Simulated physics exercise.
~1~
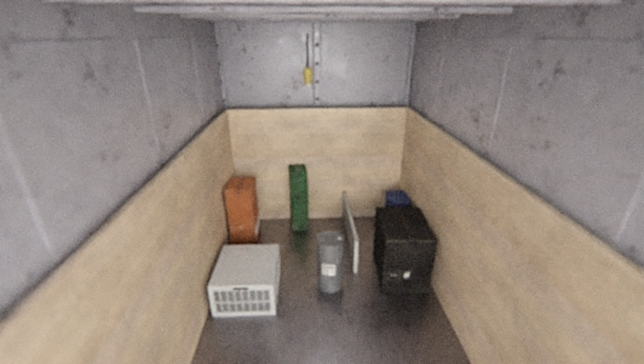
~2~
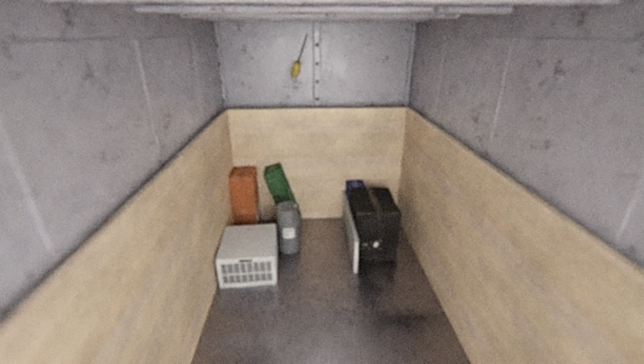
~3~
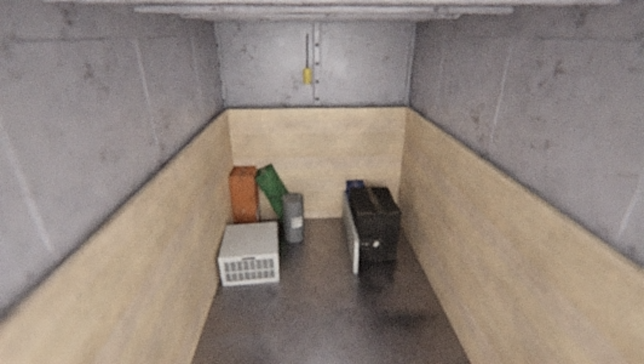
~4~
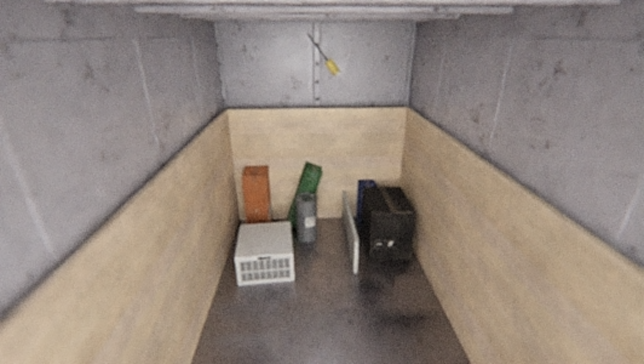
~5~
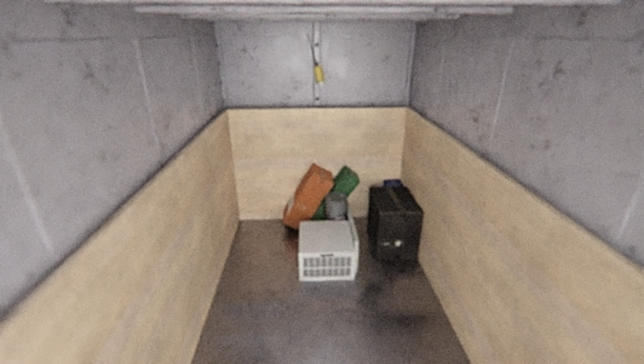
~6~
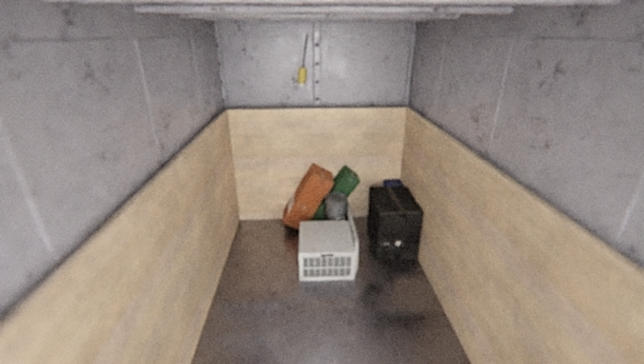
Inside a delivery van's load bay, boxes and a grey canister shift forward and left, then slide right, two left leaning.
